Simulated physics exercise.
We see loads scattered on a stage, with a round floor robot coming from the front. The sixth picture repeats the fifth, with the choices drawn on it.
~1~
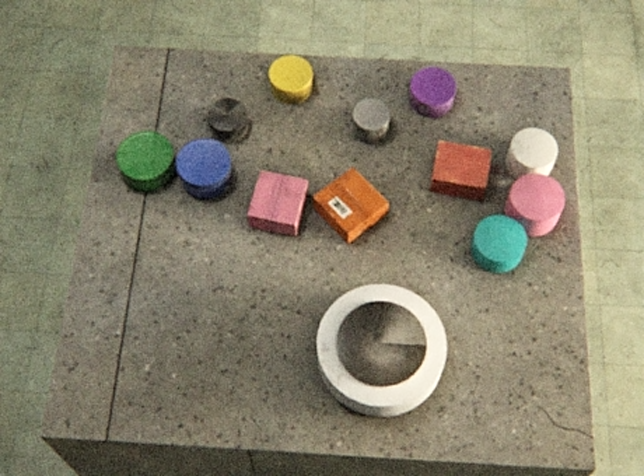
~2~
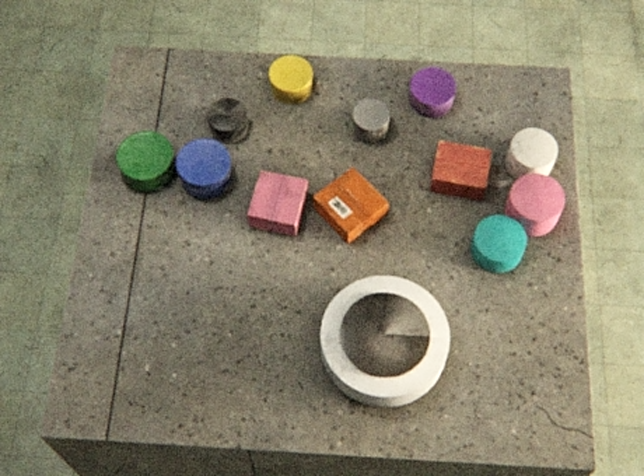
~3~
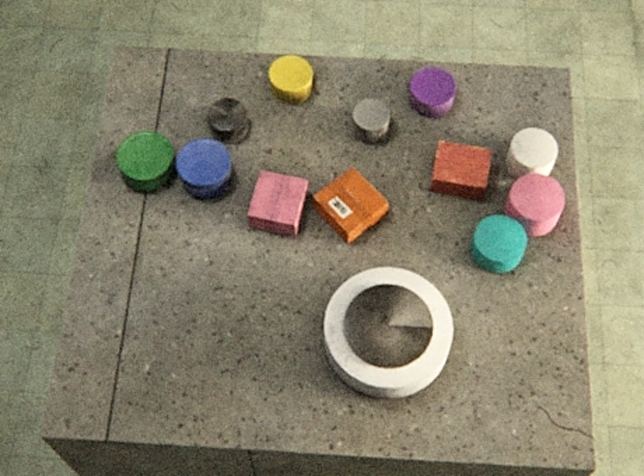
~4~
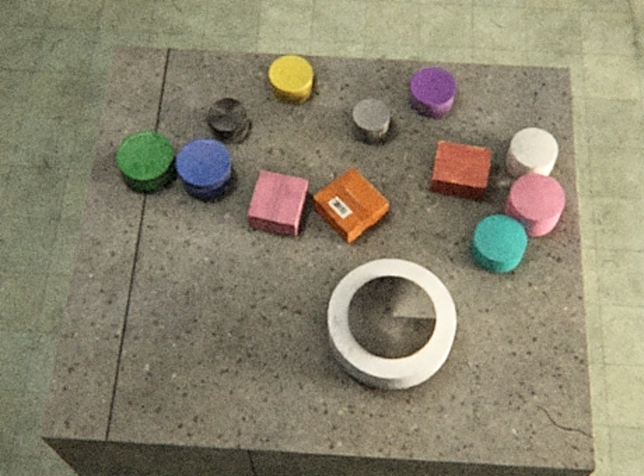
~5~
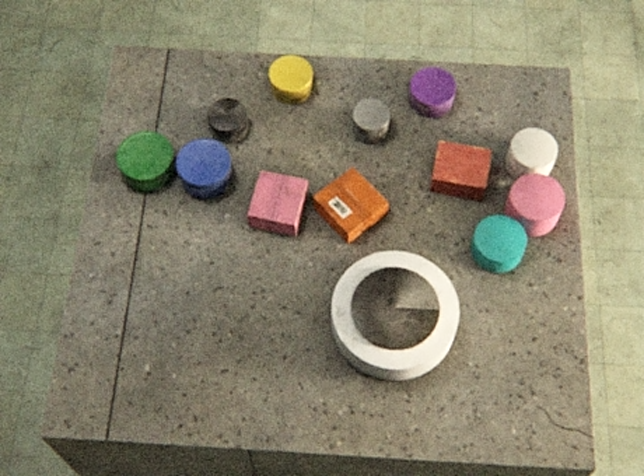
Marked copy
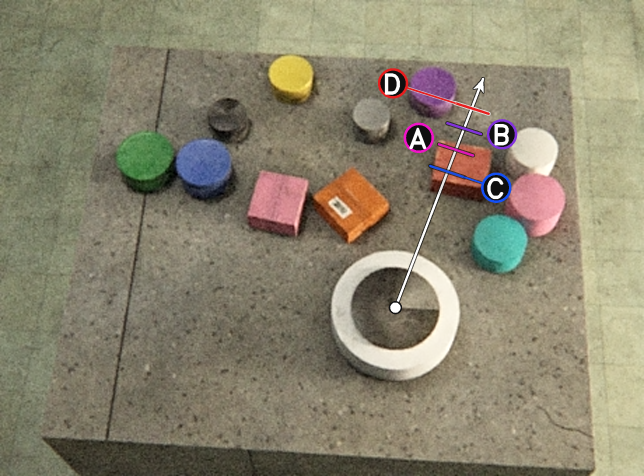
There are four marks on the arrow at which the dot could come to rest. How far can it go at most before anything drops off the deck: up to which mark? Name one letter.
At D, and not beyond.
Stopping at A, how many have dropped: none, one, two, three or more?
By then, none.
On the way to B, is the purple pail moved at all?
Yes.
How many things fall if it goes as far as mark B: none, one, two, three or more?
The count is none.
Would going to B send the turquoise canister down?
No.
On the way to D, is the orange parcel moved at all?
Yes.
On the copy, A at (456, 150); B at (464, 128); C at (447, 172); D at (472, 109); the arrow from (395, 308) to (483, 79); the white dot at (395, 308).
On D. First, robot (423, 238); pink canister (541, 202); turquoise canister (509, 239).
Then, robot (450, 168); pink canister (547, 201); turquoise canister (516, 238).
Finally, robot (469, 118); red crate (508, 67); purple pail (426, 64); nothing has fallen.
By contrast, A is safe but short; B is safe but short; C is safe but short.
